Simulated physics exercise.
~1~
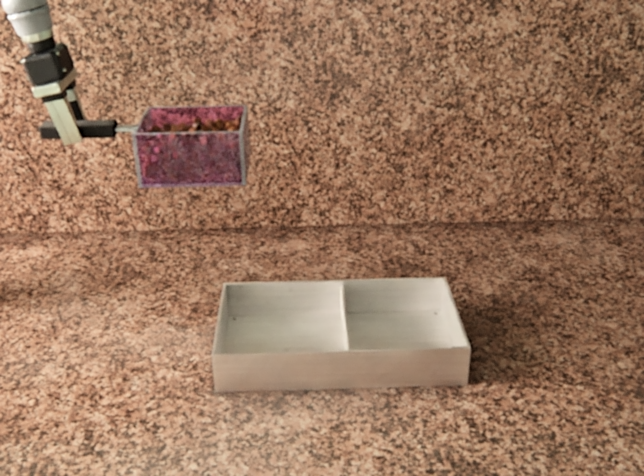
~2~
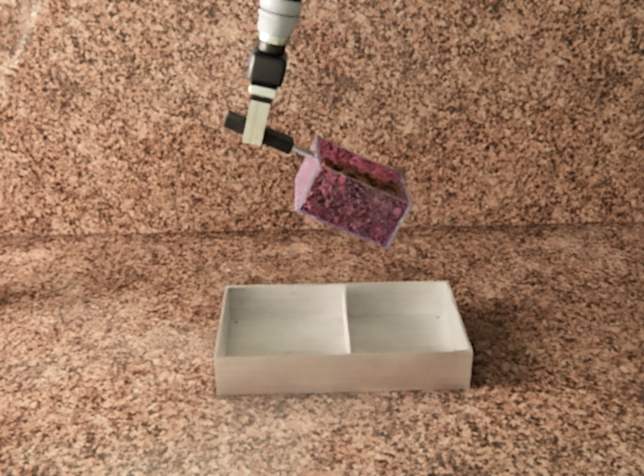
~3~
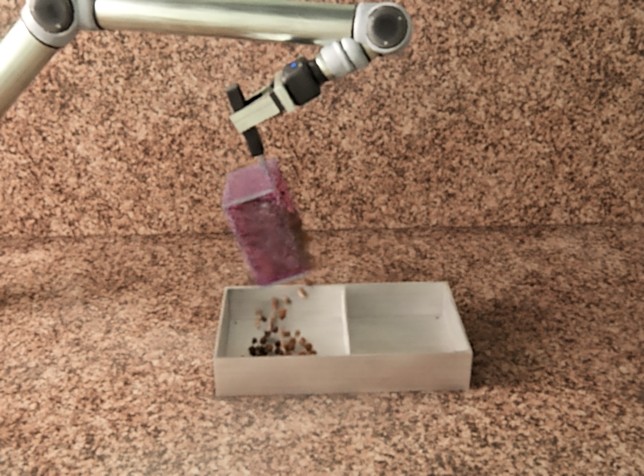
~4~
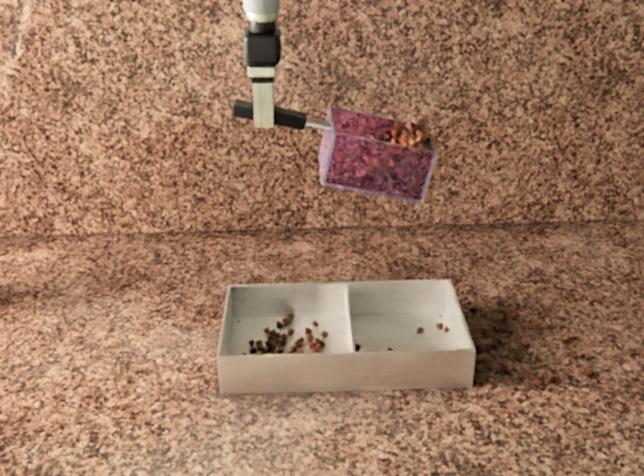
In this clip, a robot arm carries a translucent purple box of small brown pellets rightward over a divided pale tray and tips it steeply, spilling some into the left section; it then levels out farther right, with a few pellets in the right section and many still inside the box.
